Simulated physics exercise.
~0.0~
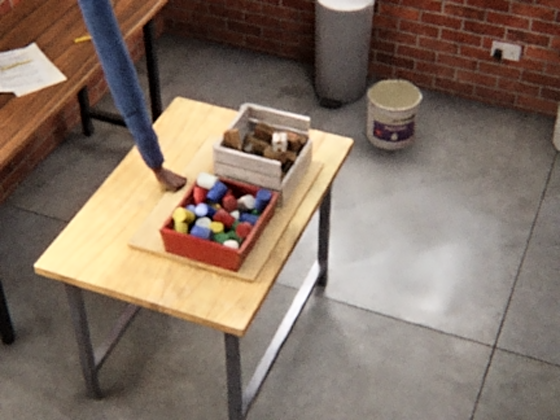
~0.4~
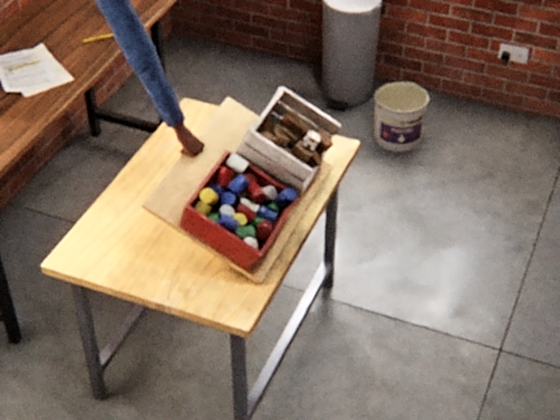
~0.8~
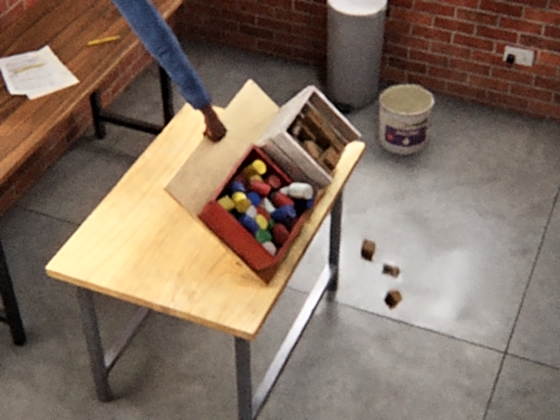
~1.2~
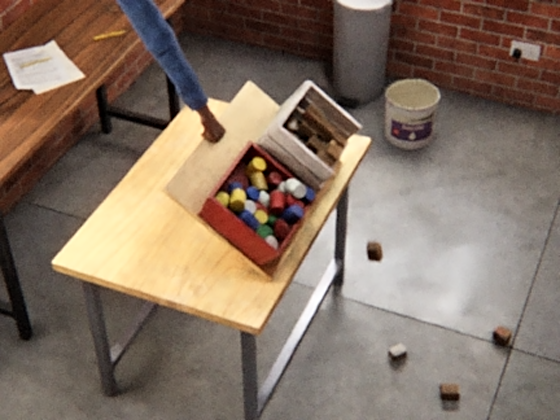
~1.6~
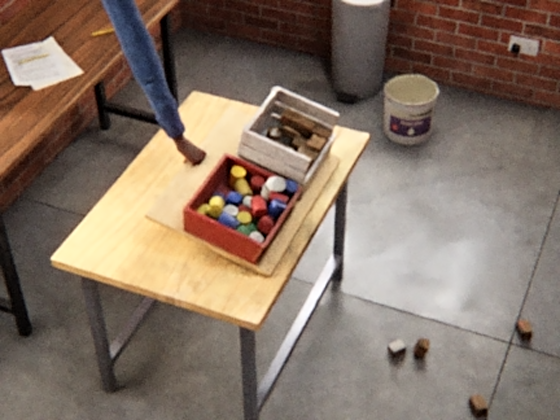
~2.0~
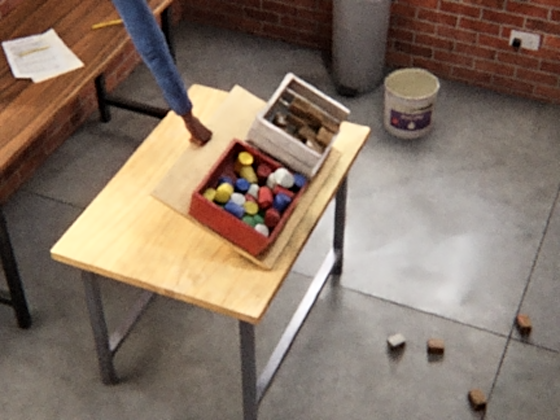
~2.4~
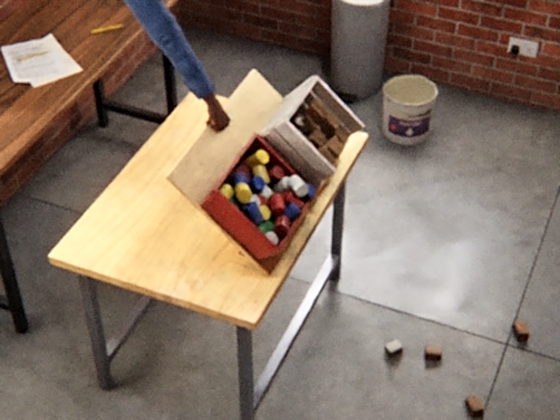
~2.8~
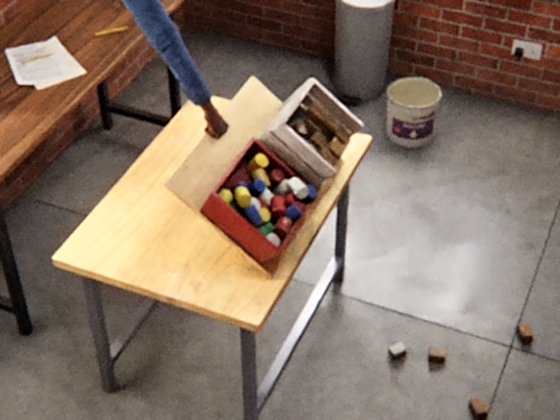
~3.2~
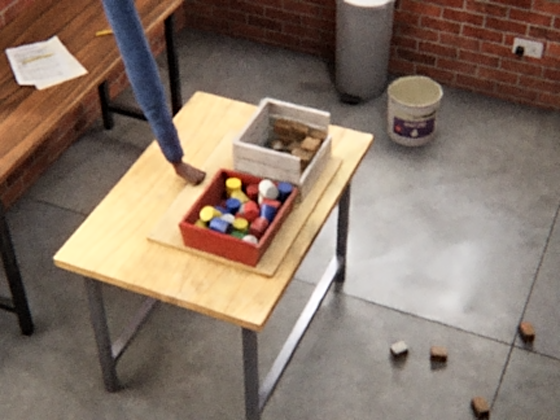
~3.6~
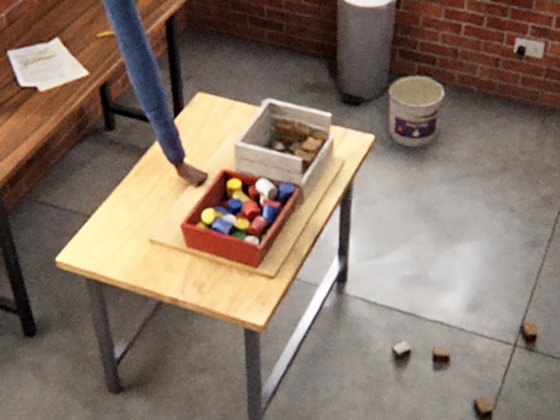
Four small brown and grey blocks tumbled out of the white crate onto the floor when a hand tilted the board holding it and a red crate; the board was partly lowered, tilted again and laid flat, with the red crate's colourful pieces still inside.
